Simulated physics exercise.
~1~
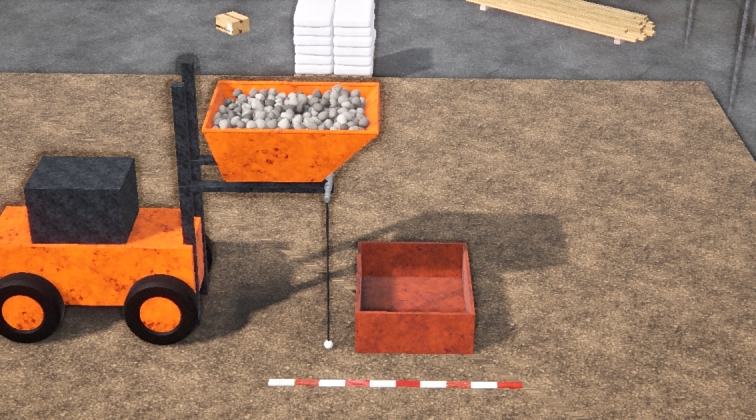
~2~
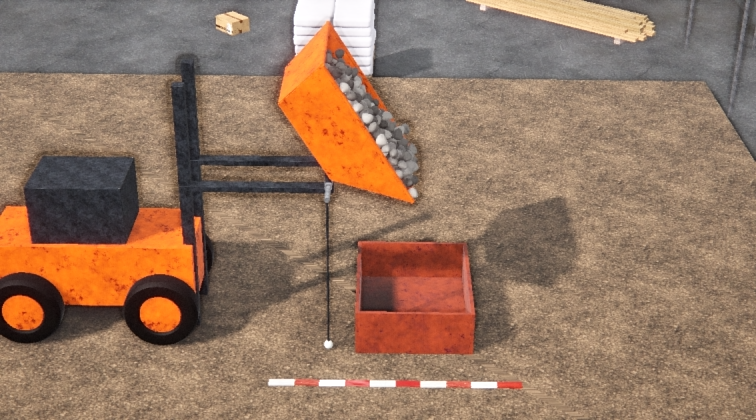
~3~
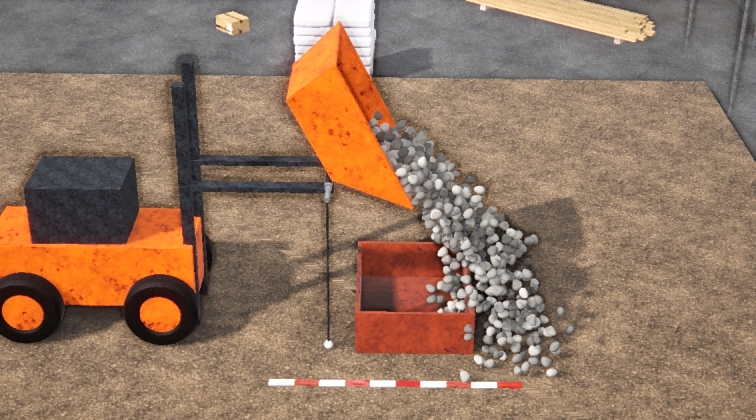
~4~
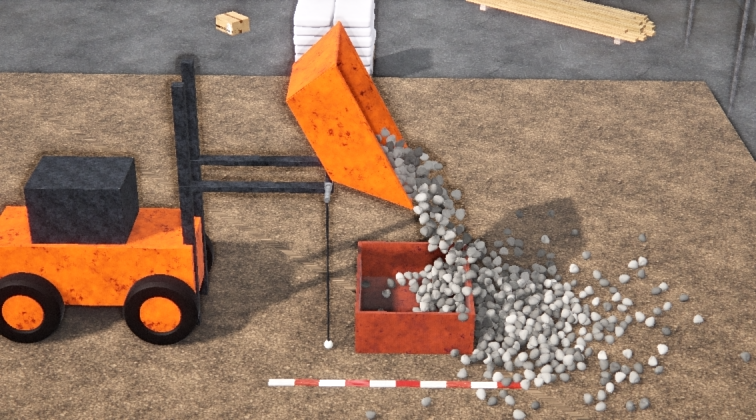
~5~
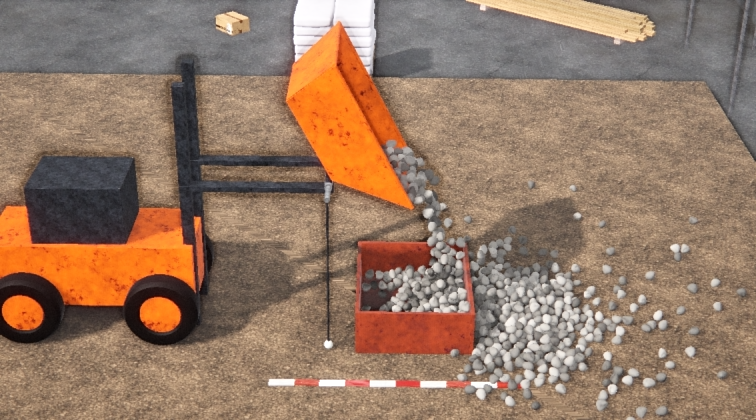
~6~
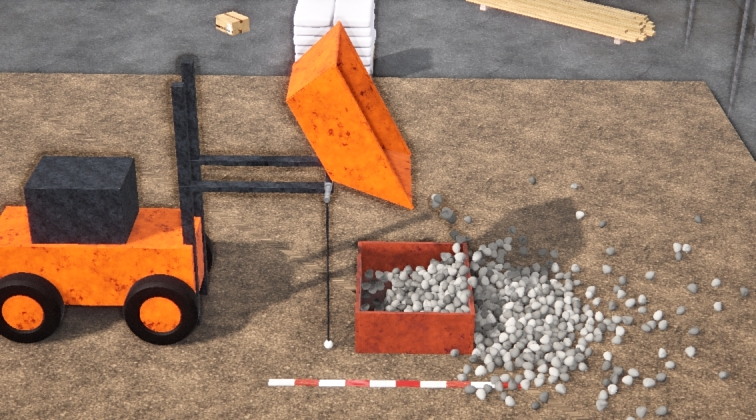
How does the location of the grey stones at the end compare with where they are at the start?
At the start the stones are heaped in the raised orange skip. At the end they lie lower and farther to the right, some inside the red bin and many scattered on the ground beside and beyond it.
